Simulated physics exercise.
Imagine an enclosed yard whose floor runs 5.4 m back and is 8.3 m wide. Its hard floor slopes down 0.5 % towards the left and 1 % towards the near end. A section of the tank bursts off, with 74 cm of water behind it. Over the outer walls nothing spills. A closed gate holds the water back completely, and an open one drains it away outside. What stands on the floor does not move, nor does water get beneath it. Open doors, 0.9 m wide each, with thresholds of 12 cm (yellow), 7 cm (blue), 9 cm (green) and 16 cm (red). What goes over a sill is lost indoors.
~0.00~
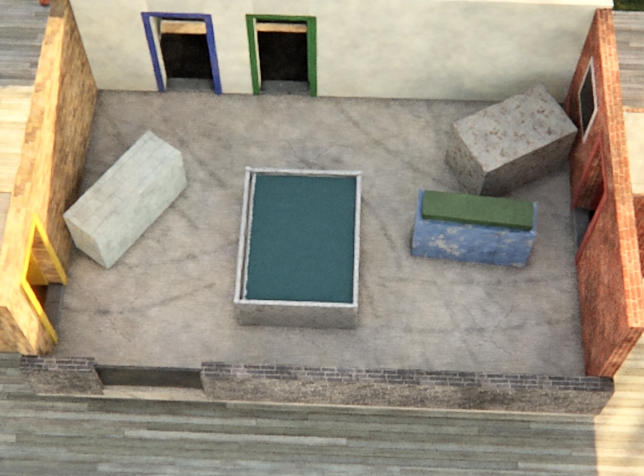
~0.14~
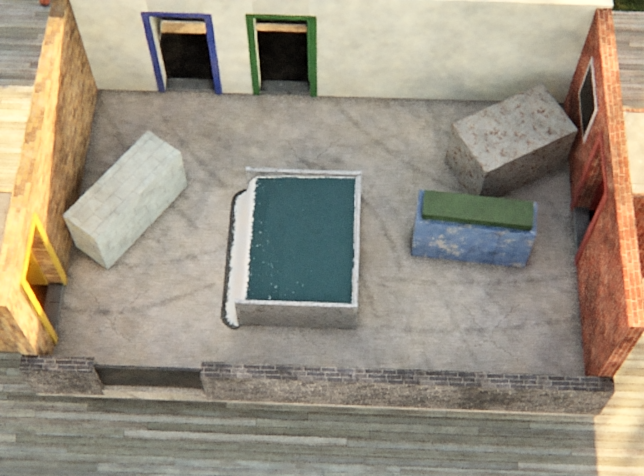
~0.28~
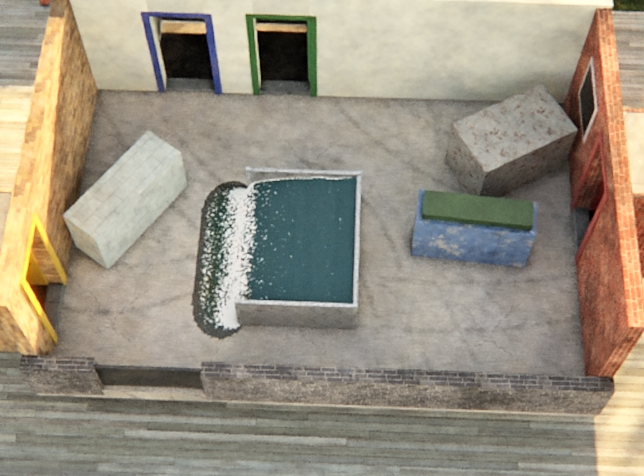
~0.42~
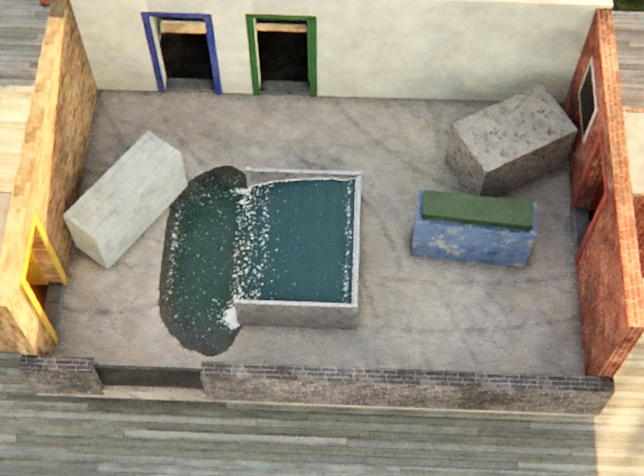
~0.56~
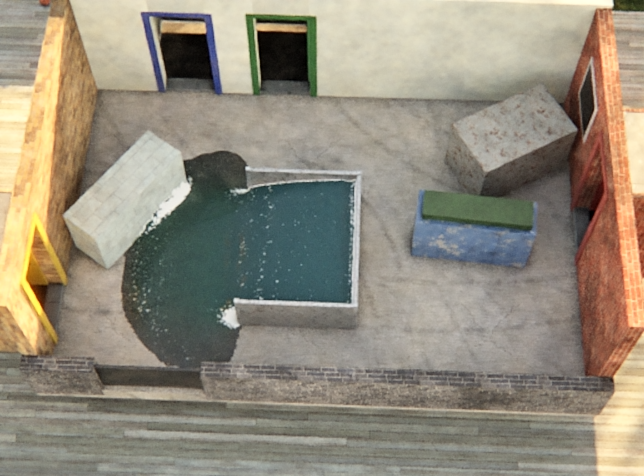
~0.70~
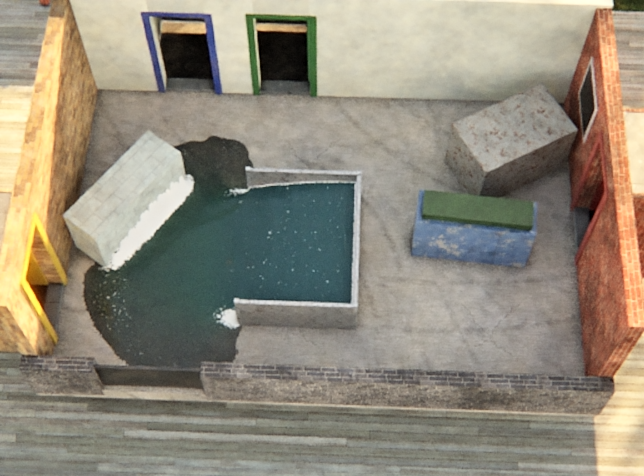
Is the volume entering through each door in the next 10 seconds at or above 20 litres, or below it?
Yellow door: At or above, blue door: At or above, green door: Below, red door: Below.
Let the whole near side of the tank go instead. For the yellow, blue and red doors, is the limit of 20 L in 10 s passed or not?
Then: Yellow beyond it, blue short of it, red short of it.
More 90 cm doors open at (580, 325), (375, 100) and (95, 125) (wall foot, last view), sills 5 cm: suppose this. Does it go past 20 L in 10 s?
More, less, more.
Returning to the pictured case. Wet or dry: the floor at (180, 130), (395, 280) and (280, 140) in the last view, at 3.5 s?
First spot soaked, second bone dry, third soaked.
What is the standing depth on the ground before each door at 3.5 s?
Depths: Yellow door 28 cm, blue door 12 cm, green door 8 cm, red door 0 cm.
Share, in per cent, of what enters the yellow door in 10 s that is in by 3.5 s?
80 per cent, roughly.
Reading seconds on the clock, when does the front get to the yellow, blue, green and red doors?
Yellow: 0.8 s; blue: 1.6 s; green: 2.6 s; red: 6.5 s.
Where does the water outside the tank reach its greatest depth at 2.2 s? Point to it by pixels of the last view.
Roughly at pixel (51, 373).
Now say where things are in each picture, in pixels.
Still water, 74 cm deep, in the tank at (300, 238), in the first frame.
The front is at (229, 323), 1.2 m from the gap at (247, 250); 0.6 m2 of floor is under water; 74 cm left at the back of the tank, in the second frame.
Water pours out at (247, 251) and has run 1.4 m, to (217, 333); typically 13 cm deep outside, 73 cm at the tank's back, in the third frame.
The front is at (189, 342), 1.7 m from the gap at (247, 252); 3.6 m2 of floor is under water; 66 cm left at the back of the tank, in the fourth frame.
Water pours out at (247, 252) and has run 2.1 m, to (165, 356); typically 10 cm deep outside, 62 cm at the tank's back, in the fifth frame.
Water pours out at (247, 252) and has run 2.6 m, to (90, 297); typically 10 cm deep outside, 61 cm at the tank's back, in the sixth frame.
After 1.4 s water covers 30 % of the floor and is deepest (48 cm) near (150, 233); yellow door 27 cm at the sill, 72 L in, blue door not reached, green door not reached, red door not reached.
After 2.2 s water covers 35 % of the floor and is deepest (52 cm) near (51, 373); yellow door 38 cm at the sill, 241 L in, blue door 12 cm at the sill, 11 L in, green door not reached, red door not reached.
After 3.5 s water covers 50 % of the floor and is deepest (34 cm) near (70, 259); yellow door 28 cm at the sill, 439 L in, blue door 12 cm at the sill, 51 L in, green door 8 cm at the sill, 0 L in, red door not reached.
After 6.0 s water covers 75 % of the floor and is deepest (19 cm) near (574, 393); yellow door 15 cm at the sill, 539 L in, blue door 9 cm at the sill, 66 L in, green door 4 cm at the sill, 0 L in, red door not reached.
After 10.0 s water covers 95 % of the floor and is deepest (10 cm) near (210, 284); yellow door 8 cm at the sill, 544 L in, blue door 6 cm at the sill, 70 L in, green door 4 cm at the sill, 0 L in, red door 6 cm at the sill, 0 L in.
